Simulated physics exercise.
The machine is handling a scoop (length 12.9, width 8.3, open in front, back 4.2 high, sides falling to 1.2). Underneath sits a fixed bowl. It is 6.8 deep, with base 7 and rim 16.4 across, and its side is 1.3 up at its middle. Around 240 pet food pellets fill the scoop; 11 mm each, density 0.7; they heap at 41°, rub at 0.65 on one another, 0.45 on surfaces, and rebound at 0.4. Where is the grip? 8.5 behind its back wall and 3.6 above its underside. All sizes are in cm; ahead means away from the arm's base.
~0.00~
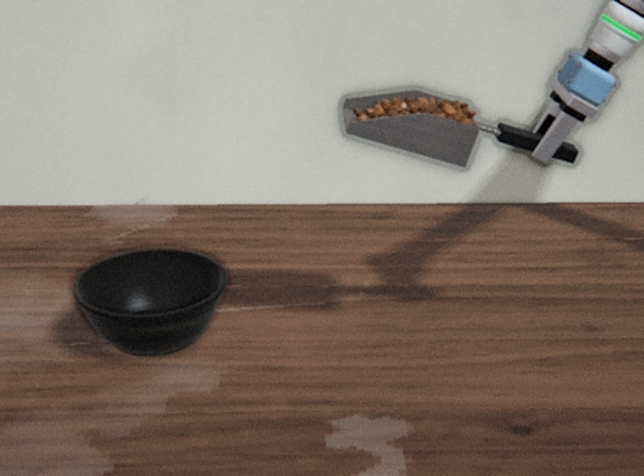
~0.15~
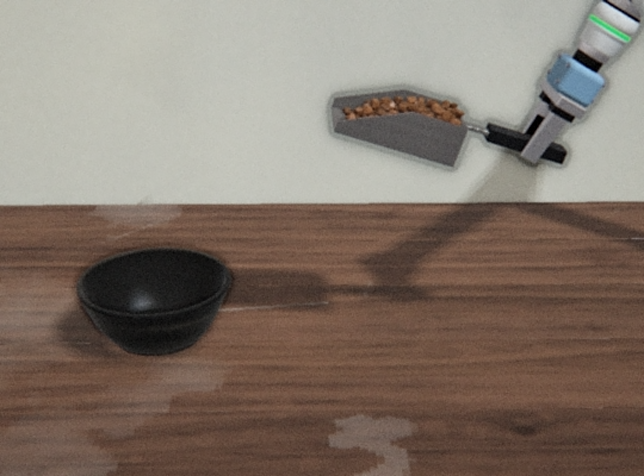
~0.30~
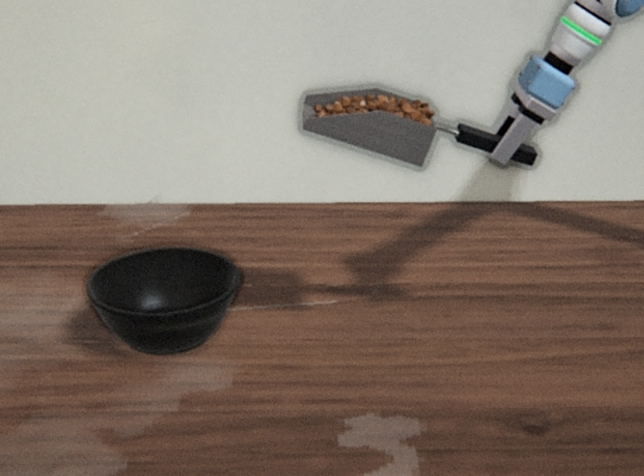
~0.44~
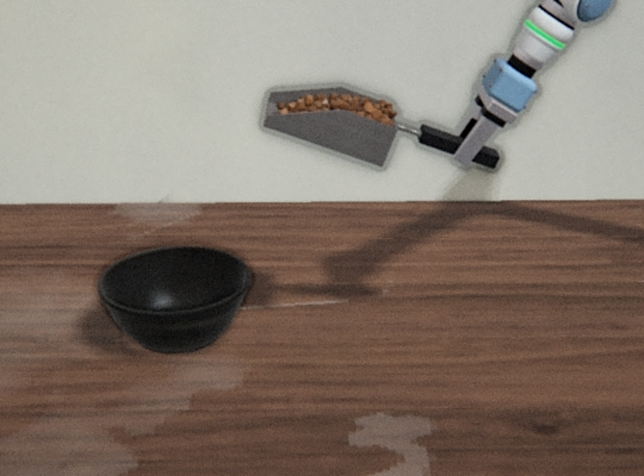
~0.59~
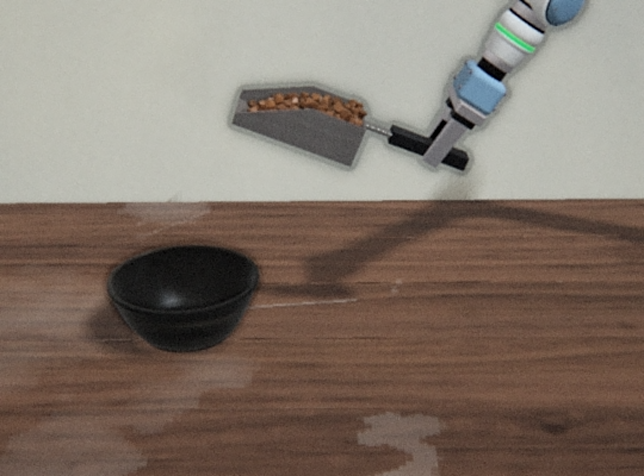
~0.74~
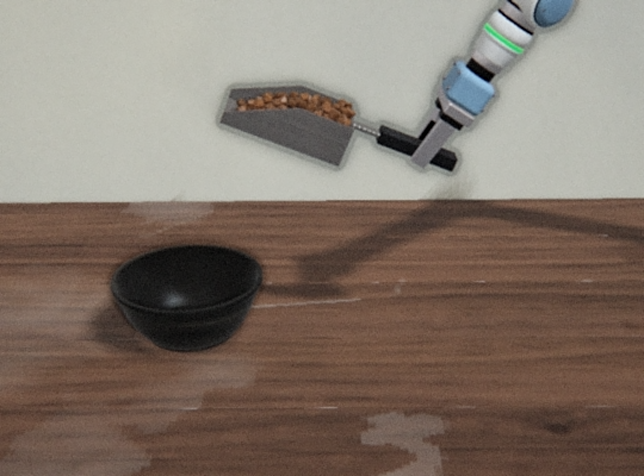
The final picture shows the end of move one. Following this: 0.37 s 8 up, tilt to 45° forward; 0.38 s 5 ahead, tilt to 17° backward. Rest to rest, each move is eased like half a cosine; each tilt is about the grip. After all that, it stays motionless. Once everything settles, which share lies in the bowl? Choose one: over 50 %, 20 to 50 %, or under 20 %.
Under 20 %.
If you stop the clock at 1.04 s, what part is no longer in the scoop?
About 5 per cent so far.
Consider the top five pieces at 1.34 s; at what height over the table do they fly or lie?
Those pieces are roughly 28 cm high.
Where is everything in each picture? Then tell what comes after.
Scoop floor at (414, 137), tilted 17° backward; upper third of the load around (418, 113), from x 360 to 470, top at y 100; 241 on the scoop, in the first picture.
Scoop floor at (402, 136), tilted 17° backward; upper third of the load around (407, 112), from x 350 to 460, top at y 100, in the second picture.
Scoop floor at (372, 135), tilted 19° backward; upper third of the load around (375, 111), from x 320 to 430, top at y 100, in the third picture.
Scoop floor at (335, 134), tilted 20° backward; upper third of the load around (333, 111), from x 280 to 390, top at y 100, in the fourth picture.
Scoop floor at (305, 133), tilted 22° backward; upper third of the load around (297, 110), from x 255 to 360, top at y 95, in the fifth picture.
Scoop floor at (293, 132), tilted 22° backward; upper third of the load around (286, 109), from x 240 to 350, top at y 95; 241 on the scoop, in the sixth picture.
By 1.04 s, tilted 39° forward, highest piece 24 above the table; 230 on the scoop, 1 in the bowl, 10 in flight or on a rim.
By 1.34 s, tilted 4° forward, highest piece 29 above the table; 137 on the scoop, 56 on the table or floor, 18 in the bowl, 30 in flight or on a rim.
By 1.69 s, tilted 17° backward, highest piece 34 above the table; 103 on the scoop, 88 on the table or floor, 23 in the bowl, 27 in flight or on a rim.
By 2.74 s, tilted 17° backward, highest piece 34 above the table; 104 on the table or floor, 103 on the scoop, 34 in the bowl.
Final count, 104 on the table or floor, 103 on the scoop, 34 in the bowl. That is 14 % in the bowl.
